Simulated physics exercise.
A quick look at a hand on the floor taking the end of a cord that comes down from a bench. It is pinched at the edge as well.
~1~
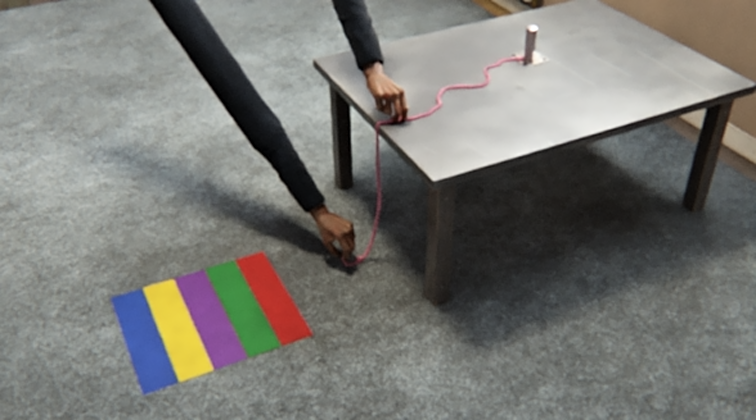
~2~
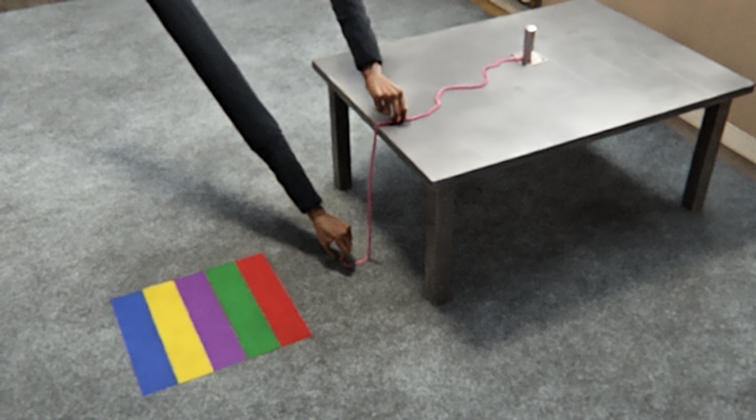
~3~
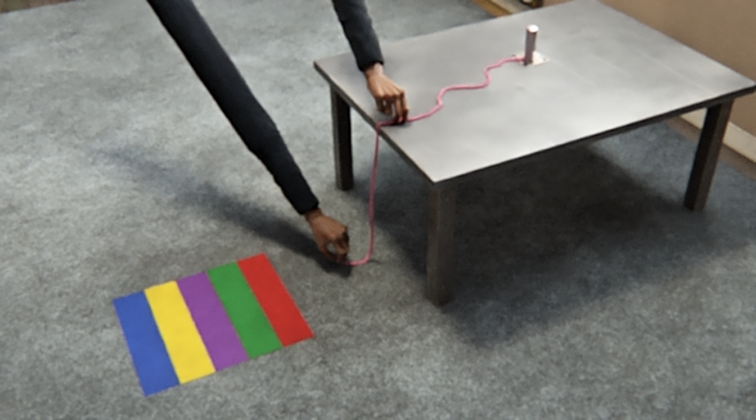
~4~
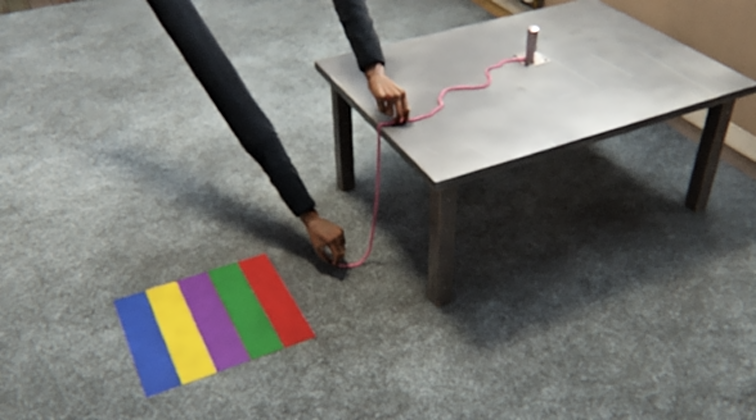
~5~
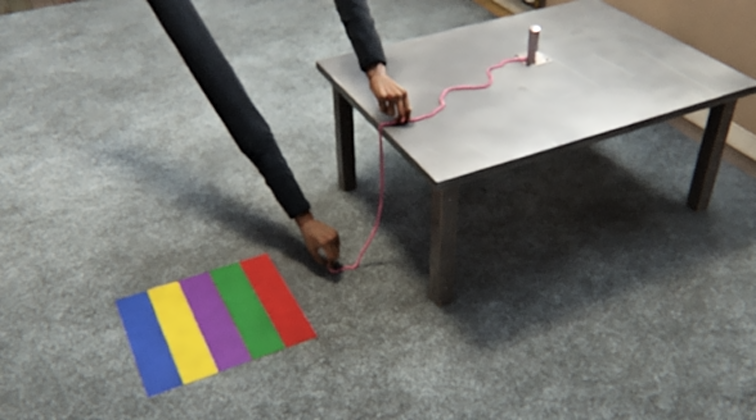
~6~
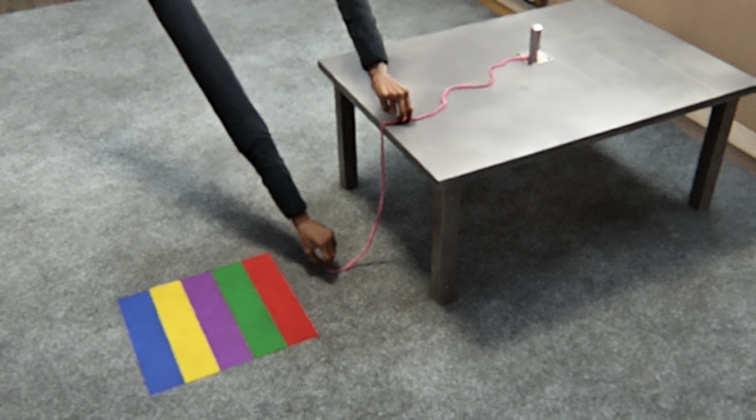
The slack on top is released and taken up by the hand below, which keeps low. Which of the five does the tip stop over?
It gets as far as the purple strip.
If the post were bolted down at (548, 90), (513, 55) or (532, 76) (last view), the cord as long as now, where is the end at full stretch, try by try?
In that order: (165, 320), (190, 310) and (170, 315).
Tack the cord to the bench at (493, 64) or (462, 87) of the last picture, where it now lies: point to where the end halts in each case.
In that order: (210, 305) and (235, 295).
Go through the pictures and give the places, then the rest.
In the first frame, end (343, 257); red (288, 324); green (256, 335); purple (223, 346); yellow (189, 358); blue (154, 370).
In the second frame, end (340, 259); cord through (498, 64) (471, 87) (438, 106) (379, 126) (370, 188) (369, 244).
In the third frame, end (337, 261).
In the fourth frame, end (333, 263); cord through (501, 65) (474, 88) (441, 107) (382, 126) (377, 188) (371, 245).
In the fifth frame, end (328, 265).
In the sixth frame, end (324, 266); cord through (504, 63) (477, 87) (444, 106) (385, 125) (383, 186) (369, 245).
Early on, end near (259, 287); over red.
Midway, end near (225, 298); over purple.
At the end of the slack, end near (205, 305); over purple. The purple one.
